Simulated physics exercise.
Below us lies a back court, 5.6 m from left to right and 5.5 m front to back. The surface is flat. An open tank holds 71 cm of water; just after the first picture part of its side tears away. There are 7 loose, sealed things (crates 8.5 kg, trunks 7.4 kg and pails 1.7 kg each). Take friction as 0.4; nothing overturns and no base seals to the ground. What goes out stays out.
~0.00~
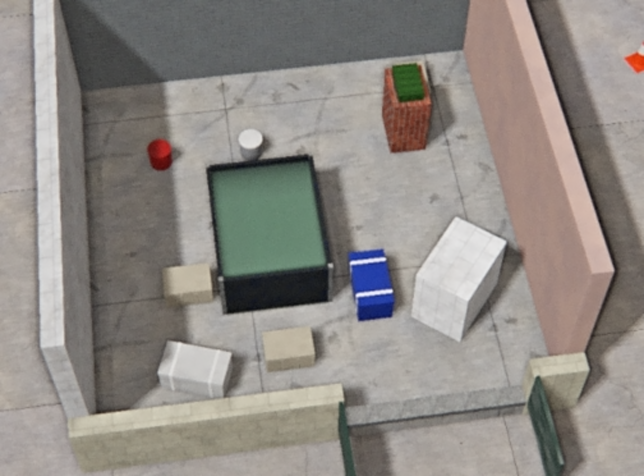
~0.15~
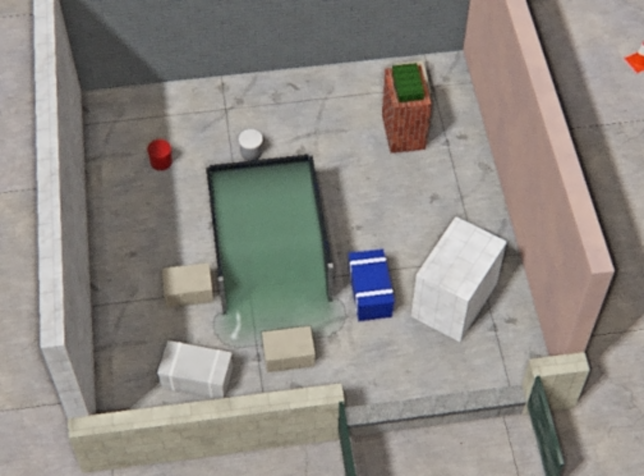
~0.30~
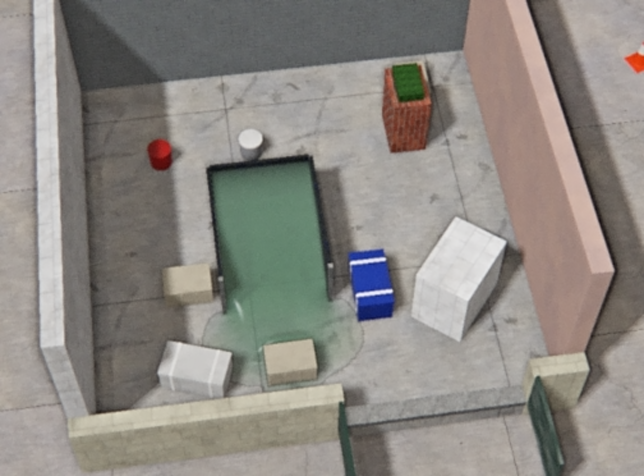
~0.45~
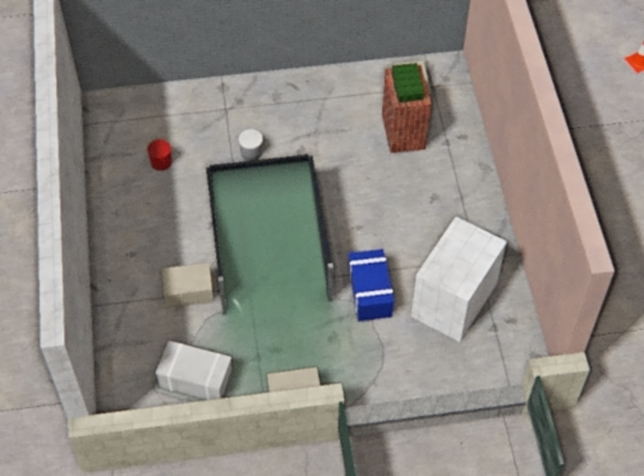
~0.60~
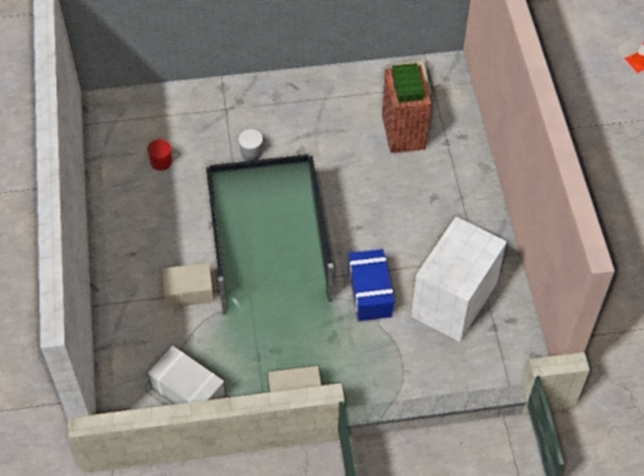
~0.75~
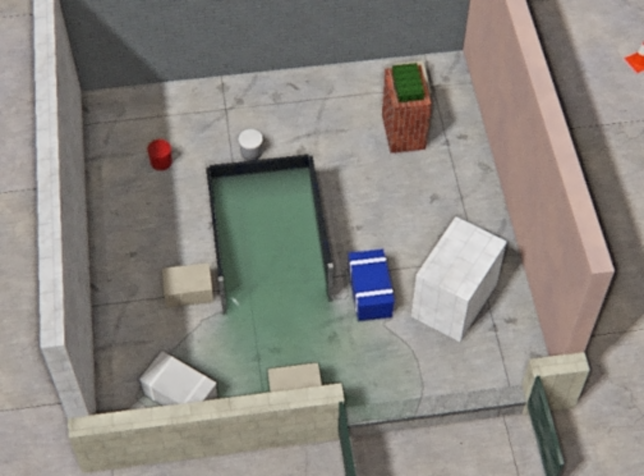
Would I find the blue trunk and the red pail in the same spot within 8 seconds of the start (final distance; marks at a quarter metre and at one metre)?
The blue trunk holds its place; the red pail gets carried off.
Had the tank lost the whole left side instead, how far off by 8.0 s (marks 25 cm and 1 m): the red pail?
Then the red pail ends far away.
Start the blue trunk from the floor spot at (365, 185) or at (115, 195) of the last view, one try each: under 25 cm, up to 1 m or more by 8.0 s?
In turn: It holds its place; it ends far away.
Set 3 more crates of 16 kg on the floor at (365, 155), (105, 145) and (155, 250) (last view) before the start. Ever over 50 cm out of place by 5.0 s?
In turn: Less, past it, over.
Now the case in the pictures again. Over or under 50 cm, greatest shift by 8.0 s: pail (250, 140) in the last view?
Answer: Short of it.
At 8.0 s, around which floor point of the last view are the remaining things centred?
Near (352, 139).
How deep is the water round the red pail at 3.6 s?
Roughly 3 cm.
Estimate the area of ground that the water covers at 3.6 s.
Roughly 18 m2.
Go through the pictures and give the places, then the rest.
In the first picture, the blue trunk at (371, 277) rests on the ground; the red pail at (159, 149) rests on the ground; water covers 2.2 m2; 0 of 7 have shifted.
In the second picture, the blue trunk at (371, 277) rests on the ground; the red pail at (159, 149), on the bottom; water covers 3.0 m2; 0 of 7 have shifted.
In the third picture, the blue trunk at (371, 277) rests on the ground; the red pail at (159, 149), on the bottom; water covers 3.9 m2; 1 of 7 have shifted.
In the fourth picture, the blue trunk at (371, 277), on the bottom; the red pail at (159, 149) rests on the ground; water covers 5.2 m2; 1 of 7 have shifted.
In the fifth picture, the blue trunk at (371, 277) rests on the ground; the red pail at (159, 149) rests on the ground; 6.0 m2 under water; 2 of 7 have shifted.
In the sixth picture, the blue trunk at (371, 277) rests on the ground; the red pail at (159, 149), on the bottom; 6.5 m2 under water; 2 of 7 have shifted.
After 1.6 s the blue trunk is near (371, 277), 0.0 m from its start, aground; the red pail is near (159, 149), 0.0 m from its start, aground; 0 of 7 are out; 2 afloat.
After 3.6 s the blue trunk is near (371, 277), 0.0 m from its start, aground; the red pail is near (182, 109), 0.7 m from its start, aground; 1 of 7 are out; 1 afloat.
After 5.6 s the blue trunk is near (371, 277), 0.0 m from its start, aground; the red pail is near (319, 66), 2.6 m from its start, afloat; 1 of 7 are out; 3 afloat.
After 8.0 s the blue trunk is near (371, 277), 0.0 m from its start, aground; the red pail is near (423, 55), 4.0 m from its start, afloat; 1 of 7 are out; 4 afloat.
